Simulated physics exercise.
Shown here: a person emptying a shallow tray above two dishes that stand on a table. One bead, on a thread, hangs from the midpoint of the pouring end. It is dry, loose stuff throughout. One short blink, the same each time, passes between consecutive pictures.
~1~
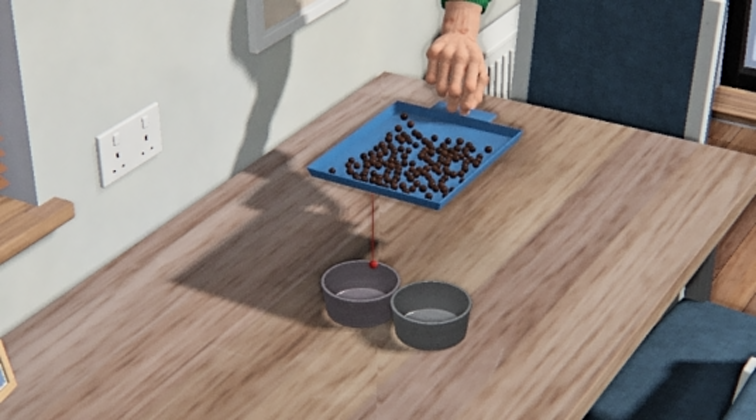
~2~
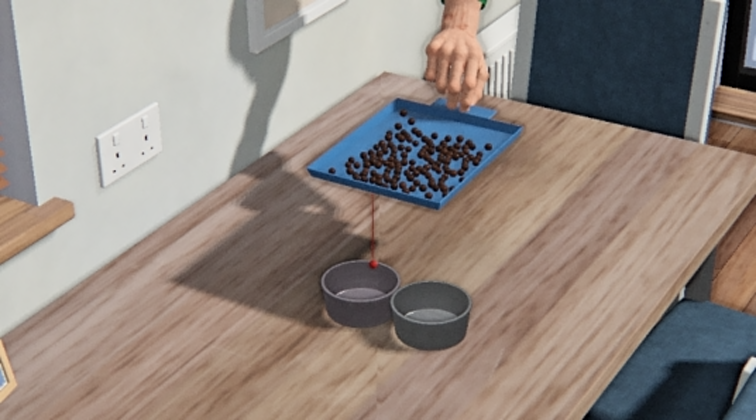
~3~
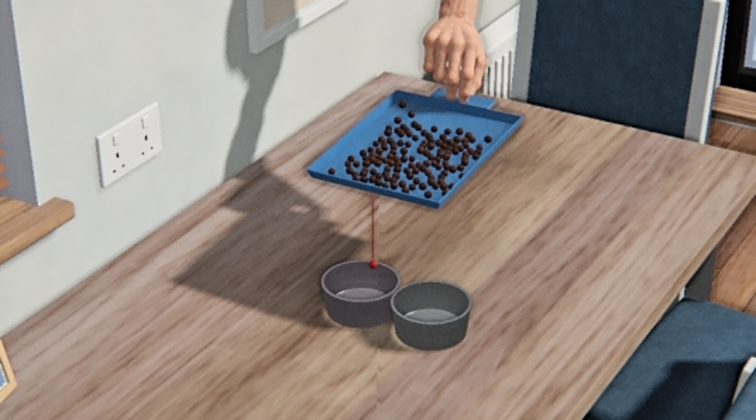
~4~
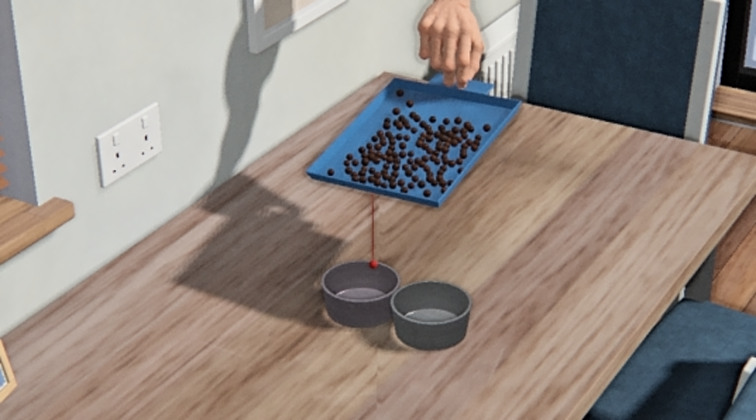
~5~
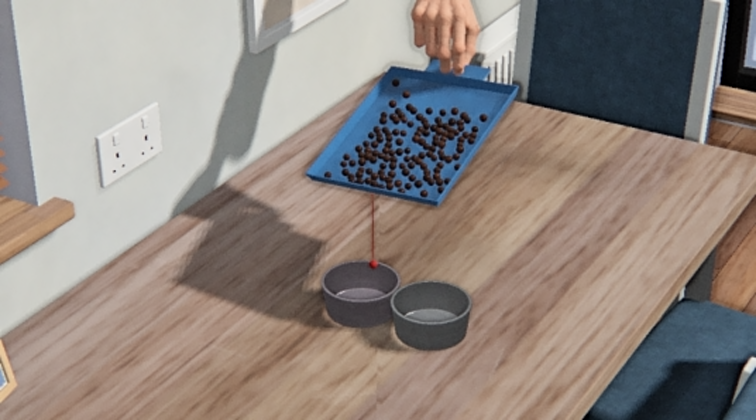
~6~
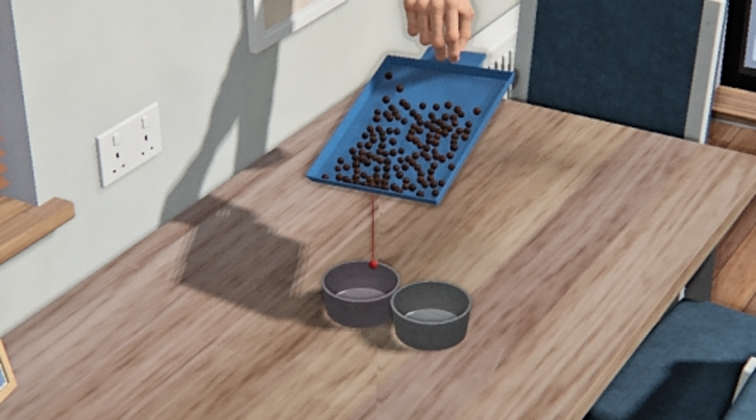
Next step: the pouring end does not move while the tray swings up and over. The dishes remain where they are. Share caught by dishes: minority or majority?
Minority.
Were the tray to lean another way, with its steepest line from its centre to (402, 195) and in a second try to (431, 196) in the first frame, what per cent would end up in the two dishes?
I'd say some 80 in a hundred at first, then 90 in a hundred.
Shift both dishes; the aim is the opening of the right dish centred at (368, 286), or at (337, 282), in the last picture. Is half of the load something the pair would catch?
Well, a majority share the first time and a majority share the next.
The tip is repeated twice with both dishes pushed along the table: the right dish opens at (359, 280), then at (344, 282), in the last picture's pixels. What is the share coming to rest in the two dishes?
You'd get 70 in a hundred first and 80 in a hundred after that.
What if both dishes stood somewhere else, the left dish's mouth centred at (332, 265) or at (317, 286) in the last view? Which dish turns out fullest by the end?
In turn: The left-side dish; the left-side dish.
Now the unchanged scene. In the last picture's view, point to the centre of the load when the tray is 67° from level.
Centre estimate: (342, 193).
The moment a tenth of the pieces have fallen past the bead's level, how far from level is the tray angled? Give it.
That would be about 65 degrees from level.
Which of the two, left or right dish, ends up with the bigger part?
The one to the left.
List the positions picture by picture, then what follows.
In the first frame, corners of the pouring end at (312, 167) and (438, 201), level; middle of the load at (412, 164), chocolate balls; left dish at (341, 310); right dish at (412, 332); bead on its thread at (373, 264).
In the second frame, corners of the pouring end at (311, 167) and (438, 200), level; middle of the load at (412, 163).
In the third frame, corners of the pouring end at (311, 168) and (438, 200), tipped barely, lowest at the left corner; middle of the load at (412, 159).
In the fourth frame, corners of the pouring end at (311, 170) and (437, 199), tipped a little, lowest at the left corner; middle of the load at (411, 154).
In the fifth frame, corners of the pouring end at (310, 172) and (436, 198), tipped clearly, lowest at the left corner; middle of the load at (407, 151), about a quarter on the move.
In the sixth frame, corners of the pouring end at (310, 174) and (435, 197), tipped clearly, lowest at the left corner; middle of the load at (401, 151), all on the move; left dish at (341, 310); right dish at (412, 332).
Soon after the last picture, tray tipped steeply; about half on the tray; a small part in the left dish; a small part outside both; about a quarter in the air.
A little later, tray tipped past a quarter turn; a stray few in the right dish; about a third in the left dish; about two thirds outside both; a small part in the air.
Later still, tray tipped past a quarter turn; a stray few in the right dish; about a third in the left dish; about two thirds outside both.
By the end, tray tipped past a quarter turn; a stray few in the right dish; about a third in the left dish; about two thirds outside both.
